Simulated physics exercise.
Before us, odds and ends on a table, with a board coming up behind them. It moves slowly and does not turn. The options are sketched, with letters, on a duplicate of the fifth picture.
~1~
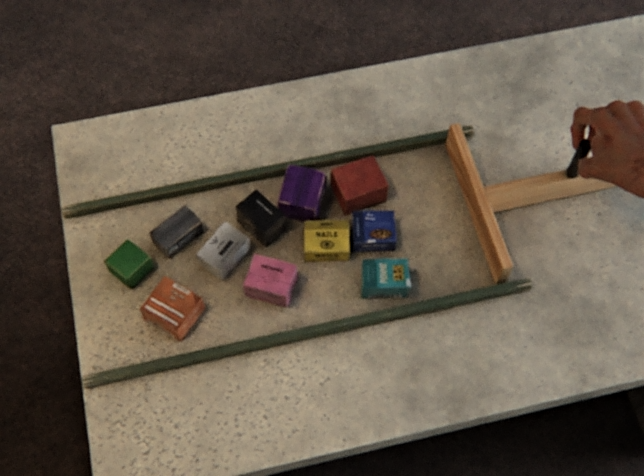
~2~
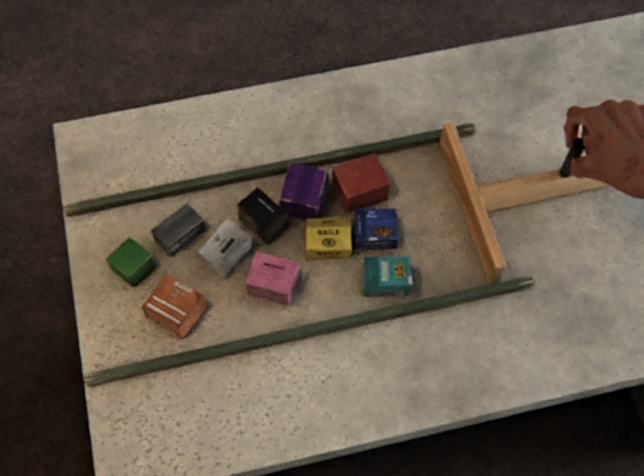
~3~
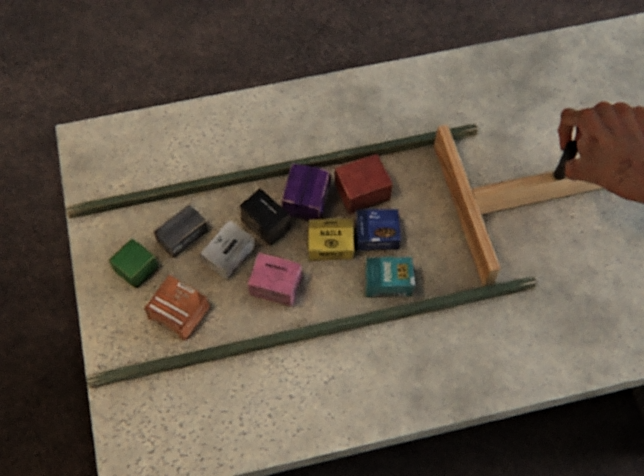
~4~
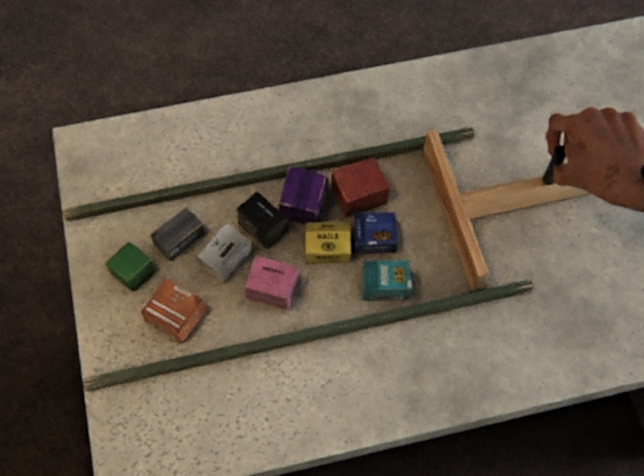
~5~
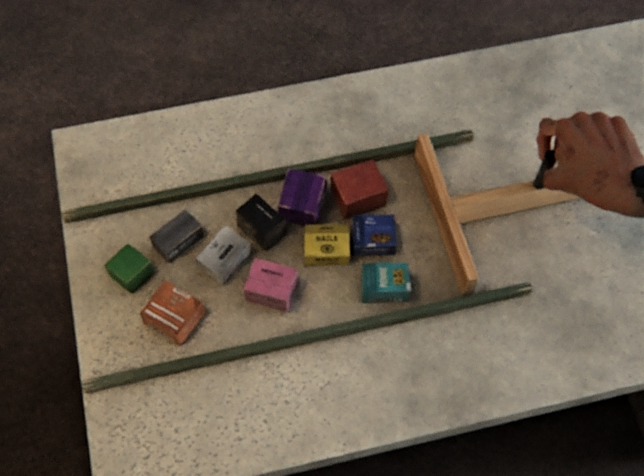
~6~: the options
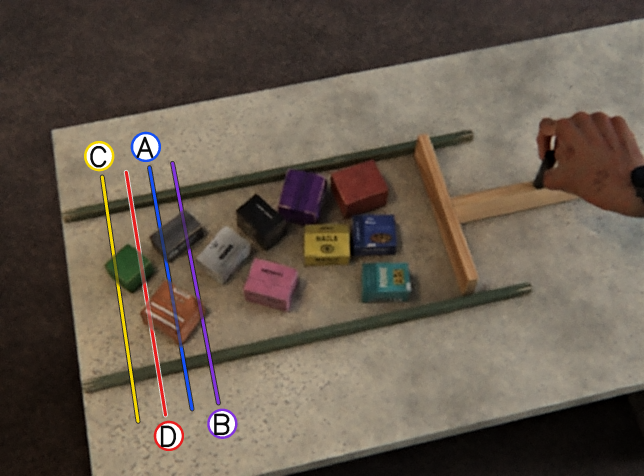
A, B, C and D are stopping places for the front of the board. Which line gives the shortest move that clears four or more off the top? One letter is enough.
It can halt at A.
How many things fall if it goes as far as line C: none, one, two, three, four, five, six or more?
By then, six or more.
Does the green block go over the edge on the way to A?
Yes.
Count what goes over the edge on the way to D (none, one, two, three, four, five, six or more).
Five.
On the marked copy, A at (169, 280); B at (194, 275); C at (119, 291); D at (145, 285).
With A. Early on, board (349, 224); white box (203, 262); turquoise packet (335, 295).
Further on, board (248, 245); green block (76, 291); grey box (94, 251).
At the end, board (169, 261); grey box over the edge; white box over the edge; five fallen.
As for the rest, B drops only two; C drops eight, but is farther than needed; D drops five, but is farther than needed.
